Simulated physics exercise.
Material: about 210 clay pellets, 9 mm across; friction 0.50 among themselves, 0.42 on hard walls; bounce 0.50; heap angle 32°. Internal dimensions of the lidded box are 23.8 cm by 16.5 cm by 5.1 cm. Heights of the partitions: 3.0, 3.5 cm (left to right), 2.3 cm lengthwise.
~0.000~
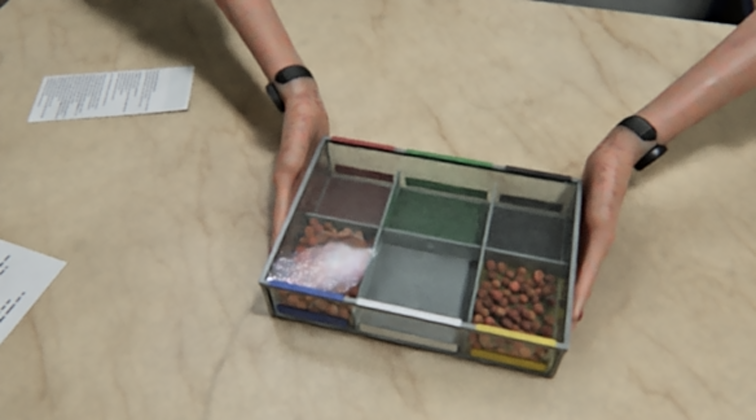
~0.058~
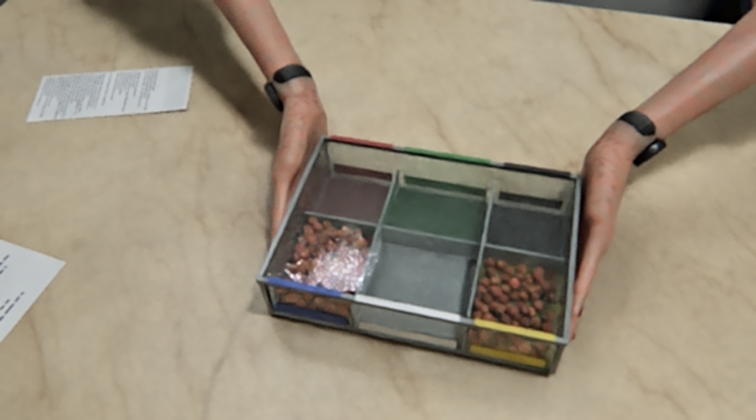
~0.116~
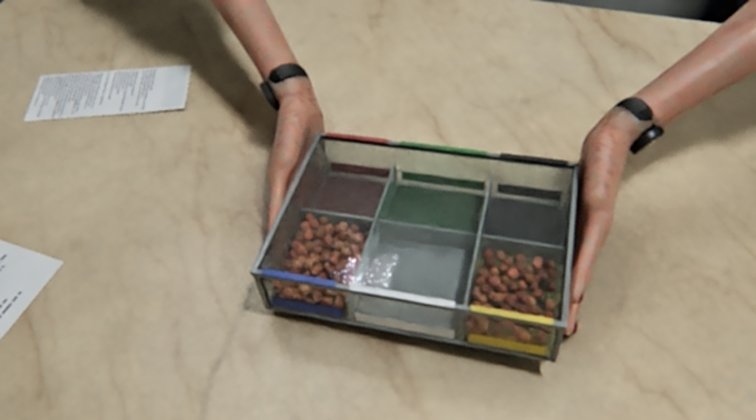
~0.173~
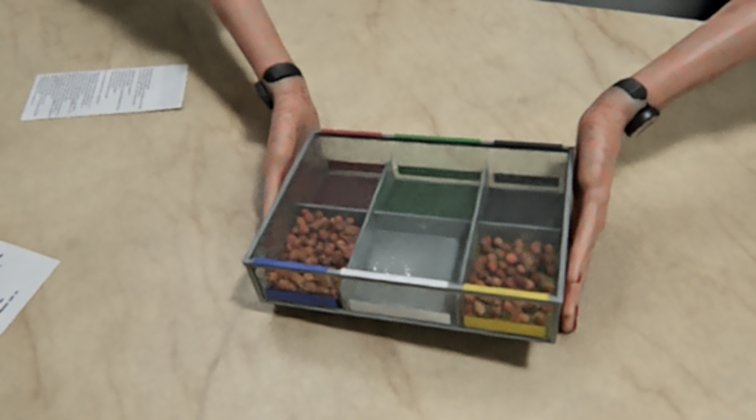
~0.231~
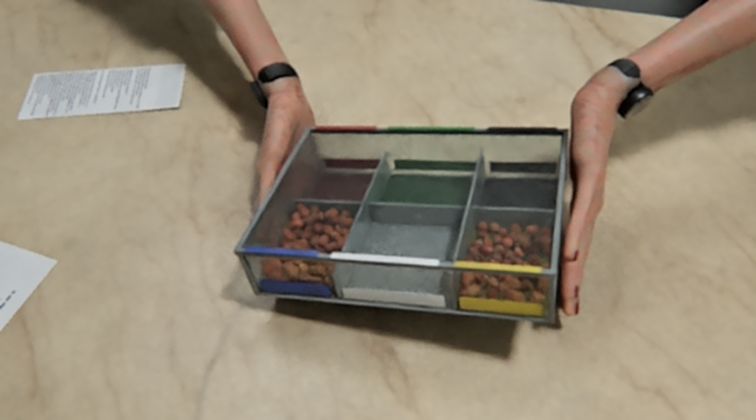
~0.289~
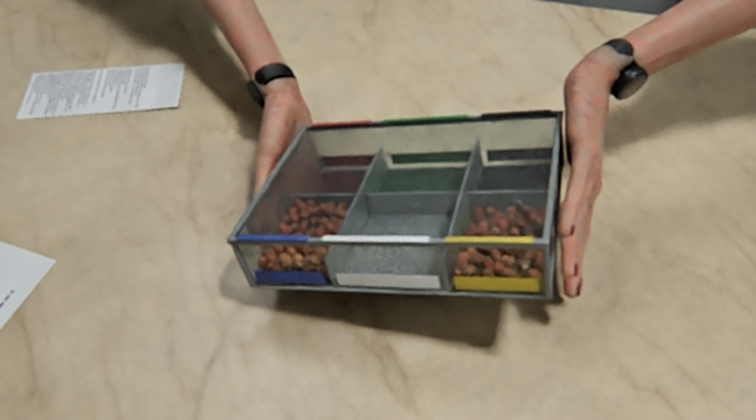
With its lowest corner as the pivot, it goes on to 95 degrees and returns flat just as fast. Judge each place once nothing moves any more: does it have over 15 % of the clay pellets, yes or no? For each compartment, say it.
Red: Yes, blue: Yes, green: No, yellow: No, white: No, black: No.
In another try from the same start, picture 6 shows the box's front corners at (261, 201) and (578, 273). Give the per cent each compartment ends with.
By the end, red has 40%, blue has 10%, green has 15%, yellow has 10%, white has 0% and black has 25%.
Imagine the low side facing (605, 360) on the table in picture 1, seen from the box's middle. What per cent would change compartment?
That would be close to 40 per cent.
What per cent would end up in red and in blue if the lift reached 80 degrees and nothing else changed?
Red: 15, blue: 50 (per cent).
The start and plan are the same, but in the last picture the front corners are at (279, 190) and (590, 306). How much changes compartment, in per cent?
Near 80 %.
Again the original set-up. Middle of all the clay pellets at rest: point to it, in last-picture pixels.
Est. centre at rest: (331, 207) px.
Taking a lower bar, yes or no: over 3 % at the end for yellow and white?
Note - yellow affirmative, white negative.
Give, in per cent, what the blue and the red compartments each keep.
Blue at 35 and red at 45, in per cent.
After 1.30 s, tilt 95 degrees; red 15 %, blue 50 %, yellow 30 %, black 5 %.
After 1.97 s, tilt 42 degrees; red 45 %, blue 35 %, green 10 %, yellow 5 %, black 5 %.
After 2.69 s, tilt 0 degrees; red 45 %, blue 35 %, green 10 %, yellow 5 %, black 5 %.
At rest (3.5 s), red 45 %, blue 35 %, green 10 %, yellow 5 %, white 0 %, black 5 %.
